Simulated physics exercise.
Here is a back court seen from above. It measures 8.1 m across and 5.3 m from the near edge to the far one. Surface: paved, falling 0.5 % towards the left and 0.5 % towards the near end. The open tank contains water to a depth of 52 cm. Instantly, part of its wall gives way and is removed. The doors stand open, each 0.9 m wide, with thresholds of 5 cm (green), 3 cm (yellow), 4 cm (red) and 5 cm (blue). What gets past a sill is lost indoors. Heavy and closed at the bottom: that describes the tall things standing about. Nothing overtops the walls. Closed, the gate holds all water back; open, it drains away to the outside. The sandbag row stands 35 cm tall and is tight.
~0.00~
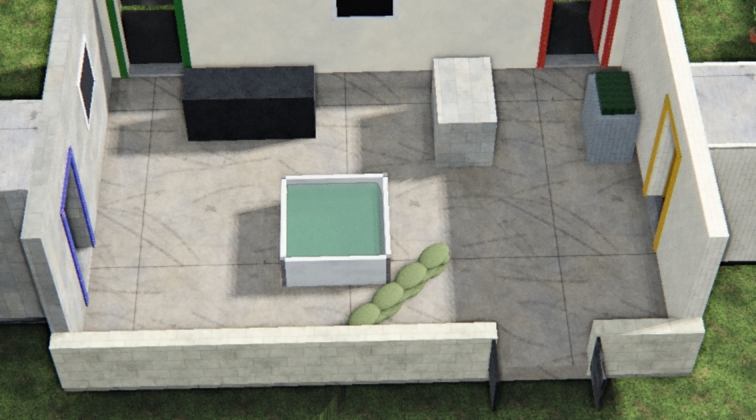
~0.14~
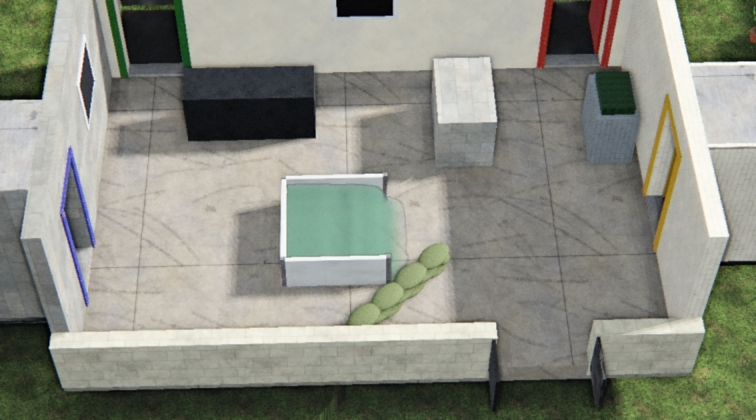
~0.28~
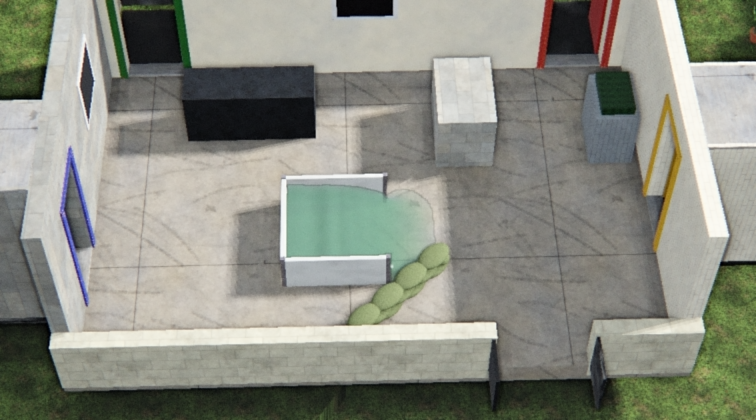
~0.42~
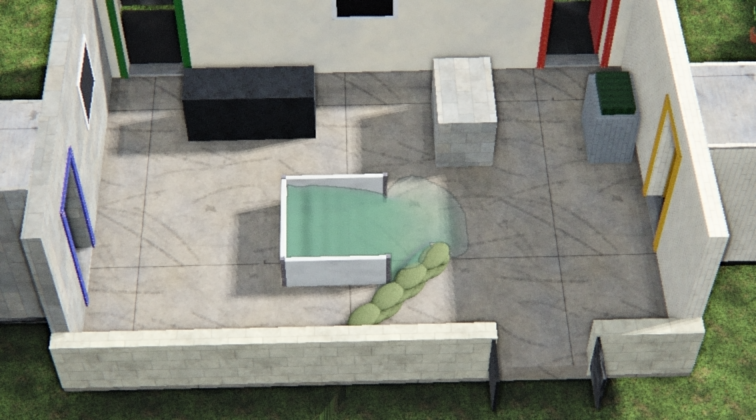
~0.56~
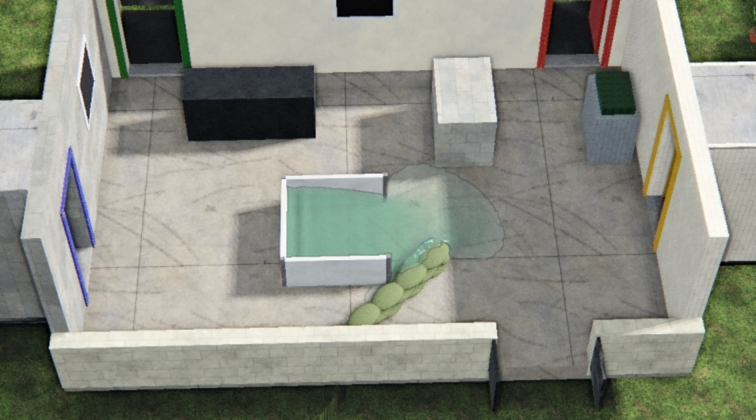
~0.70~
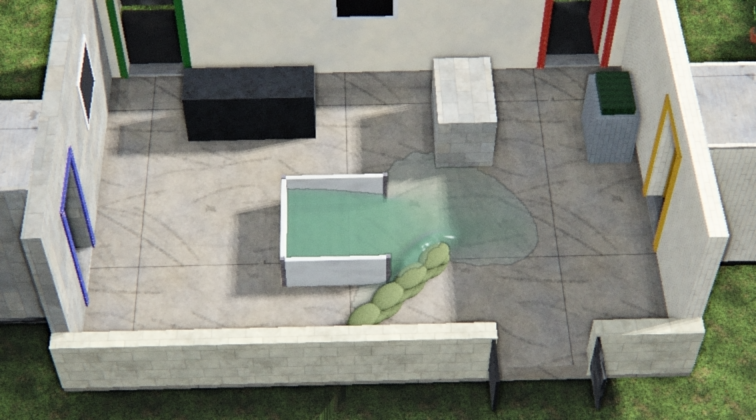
Green-tinted water stands still in an open white-walled tank near the middle of a paved, walled court, seen from high above the near wall by a camera that stays fixed. A black block and a pale block stand behind it, a green-topped grey bin at right, and green sandbags lie diagonally in front. The tank's right side vanishes, and water pours rightward, spreading in a thinning, rounded sheet and lapping against the sandbags.
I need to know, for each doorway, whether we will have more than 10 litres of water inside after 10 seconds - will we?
One by one: Green door: The total remains smaller than the cap. Yellow door: The total grows larger than the cap. Red door: The total grows larger than the cap. Blue door: The total remains smaller than the cap.
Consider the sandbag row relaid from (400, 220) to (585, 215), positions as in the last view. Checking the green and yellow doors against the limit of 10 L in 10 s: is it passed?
Doors: Green stays under / yellow exceeds.
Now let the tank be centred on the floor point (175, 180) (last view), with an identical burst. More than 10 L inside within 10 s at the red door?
So the red door keeps within it.
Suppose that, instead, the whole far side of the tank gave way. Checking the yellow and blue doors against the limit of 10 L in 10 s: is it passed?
Compared with that limit, yellow falls short while blue falls short.
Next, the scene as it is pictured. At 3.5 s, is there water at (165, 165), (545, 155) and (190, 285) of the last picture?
Point 1: Unreached; point 2: Reached; point 3: Unreached.
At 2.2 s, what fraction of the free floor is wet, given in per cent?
Near 30 per cent is wet.
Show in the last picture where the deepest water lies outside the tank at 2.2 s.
Around (629, 165).
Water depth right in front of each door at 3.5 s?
Readings (cm): Green = 0; yellow = 12; red = 6; blue = 0.
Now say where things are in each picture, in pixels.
The first frame shows still water, 52 cm deep, in the open tank at (335, 220).
In the second frame, the front is at (396, 282), 0.7 m from the gap at (384, 234); 0.2 m2 of floor is under water; 52 cm left at the back of the open tank.
In the third frame, the front is at (412, 195), 0.9 m from the gap at (384, 235); 0.8 m2 of floor is under water; 52 cm left at the back of the open tank.
In the fourth frame, the front is at (444, 194), 1.2 m from the gap at (384, 236); 1.4 m2 of floor is under water; 46 cm left at the back of the open tank.
In the fifth frame, water pours out at (384, 236) and has run 1.7 m, to (496, 225); typically 6 cm deep outside, 44 cm at the open tank's back.
In the sixth frame, the front is at (529, 224), 2.1 m from the gap at (384, 236); 3.1 m2 of floor is under water; 42 cm left at the back of the open tank.
After 1.4 s water covers 20 % of the floor and is deepest (30 cm) near (395, 279); green door not reached, yellow door 5 cm at the sill, 0 L in, red door not reached, blue door not reached.
After 2.2 s water covers 30 % of the floor and is deepest (24 cm) near (629, 165); green door not reached, yellow door 9 cm at the sill, 31 L in, red door not reached, blue door not reached.
After 3.5 s water covers 35 % of the floor and is deepest (14 cm) near (632, 183); green door not reached, yellow door 12 cm at the sill, 84 L in, red door 6 cm at the sill, 15 L in, blue door not reached.
After 6.0 s water covers 45 % of the floor and is deepest (9 cm) near (662, 347); green door not reached, yellow door 5 cm at the sill, 125 L in, red door 3 cm at the sill, 30 L in, blue door not reached.
After 10.0 s water covers 65 % of the floor and is deepest (6 cm) near (412, 354); green door 2 cm at the sill, 0 L in, yellow door 3 cm at the sill, 131 L in, red door 2 cm at the sill, 30 L in, blue door 1 cm at the sill, 0 L in.
